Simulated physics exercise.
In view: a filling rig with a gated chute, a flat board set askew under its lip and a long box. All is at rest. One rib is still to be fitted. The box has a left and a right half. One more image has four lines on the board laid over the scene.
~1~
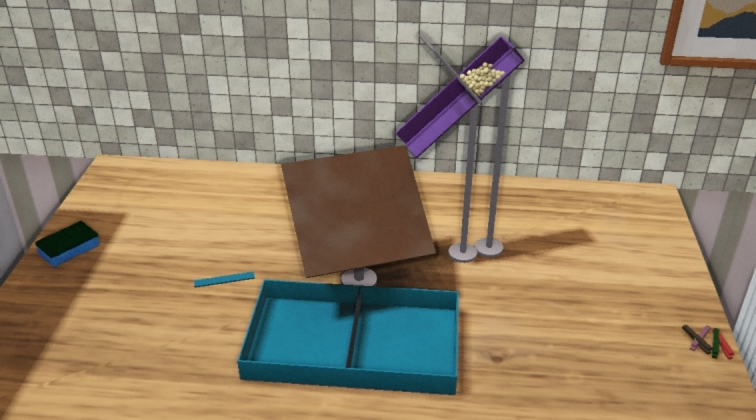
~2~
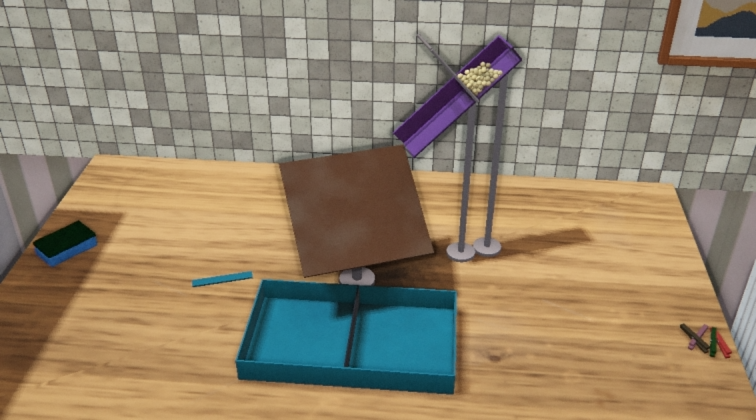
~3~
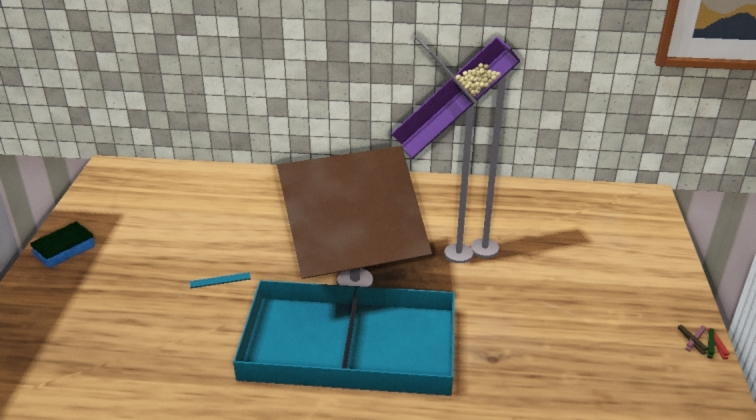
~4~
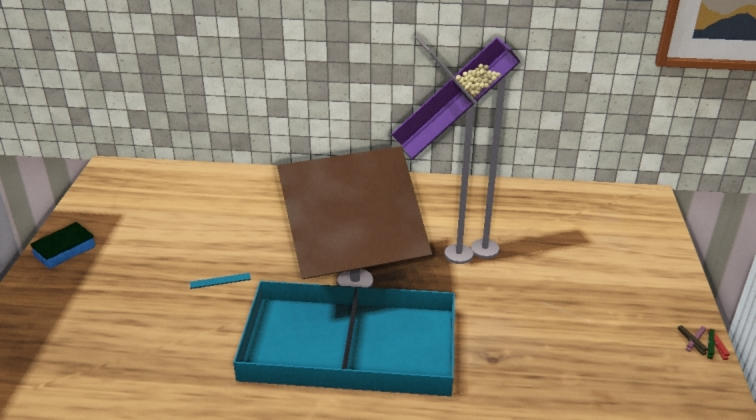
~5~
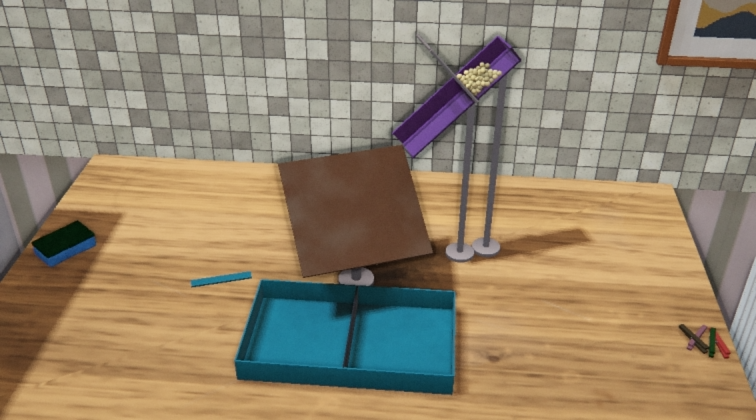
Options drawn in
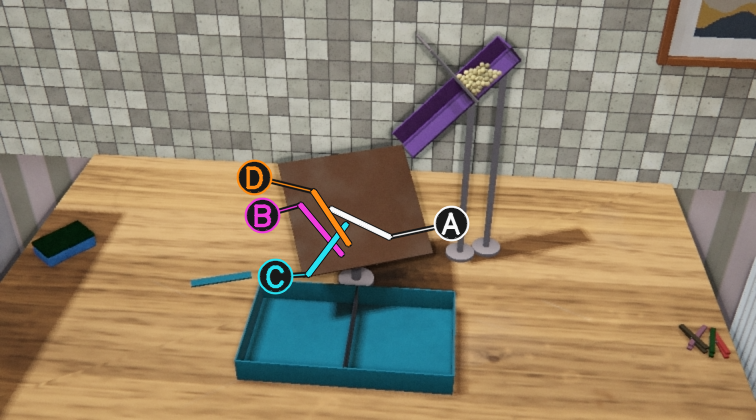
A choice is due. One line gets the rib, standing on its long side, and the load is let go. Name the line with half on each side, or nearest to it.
C works best here.
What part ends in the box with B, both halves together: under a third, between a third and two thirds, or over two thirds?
It is over two thirds.
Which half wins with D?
More lands on the right.
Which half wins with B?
Right.
On the marked copy, line A from (331, 209) to (389, 237); line B from (300, 205) to (341, 254); line C from (345, 224) to (308, 274); line D from (313, 191) to (348, 243).
With A, of what is caught, a small part in the left half, most in the right.
With B, of what is caught, a small part in the left half, most in the right.
With C, of what is caught, about half in the left half, about half in the right.
With D, of what is caught, a stray few in the left half, nearly all in the right.
